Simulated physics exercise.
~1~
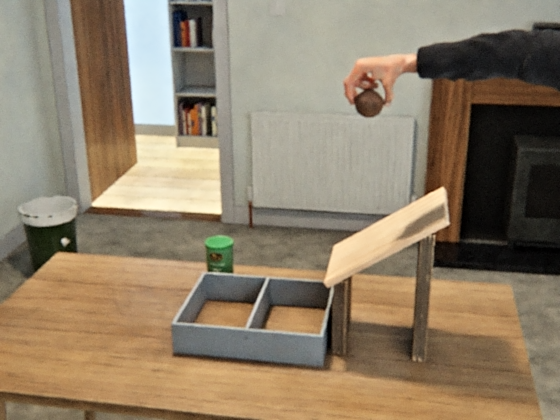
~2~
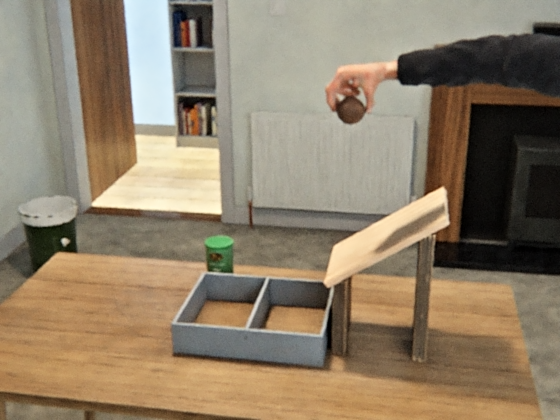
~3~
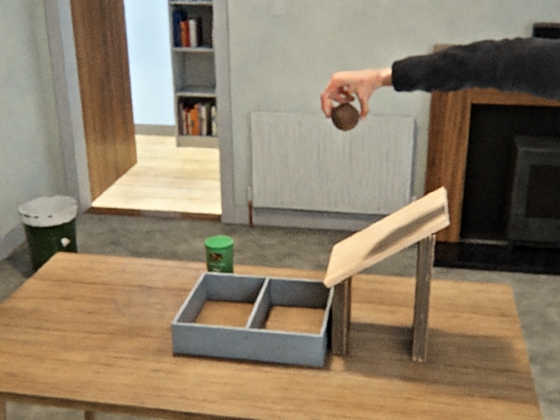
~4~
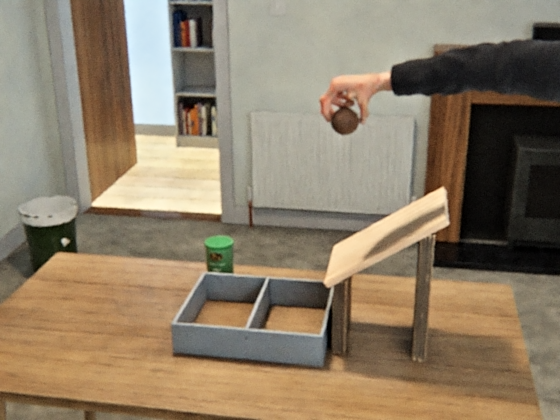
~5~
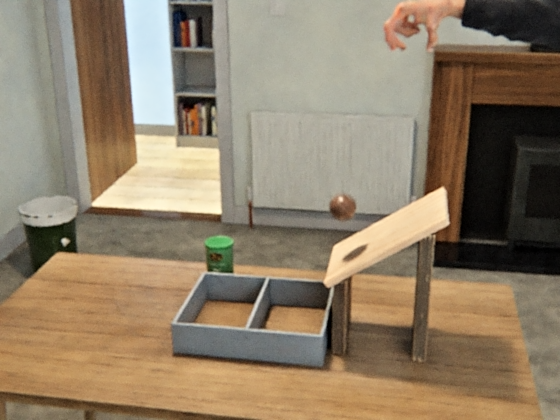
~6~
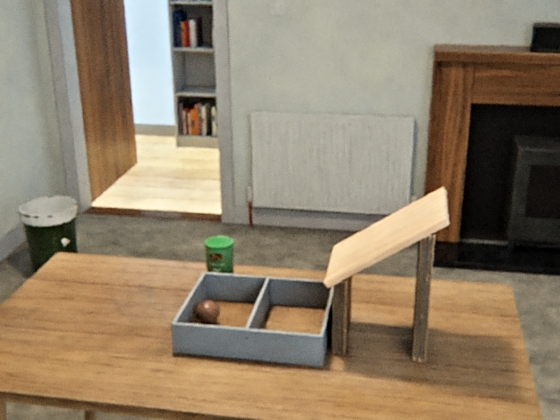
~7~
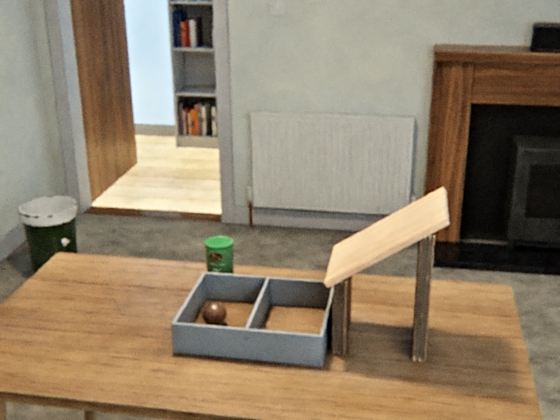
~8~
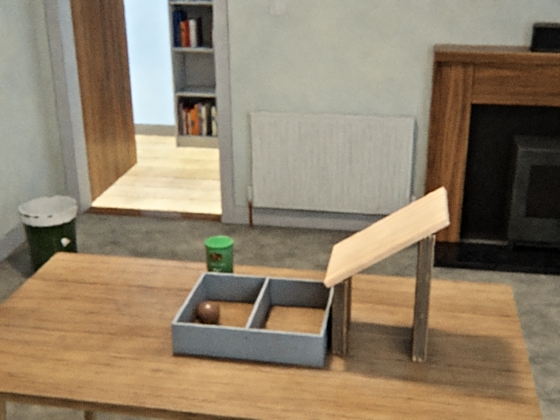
A hand held a round brown onion above a sloping wooden board on a table, shifted it left, and let go. It dropped toward the board and ended up in the farther, left bay of the gray tray, where it moved slightly.
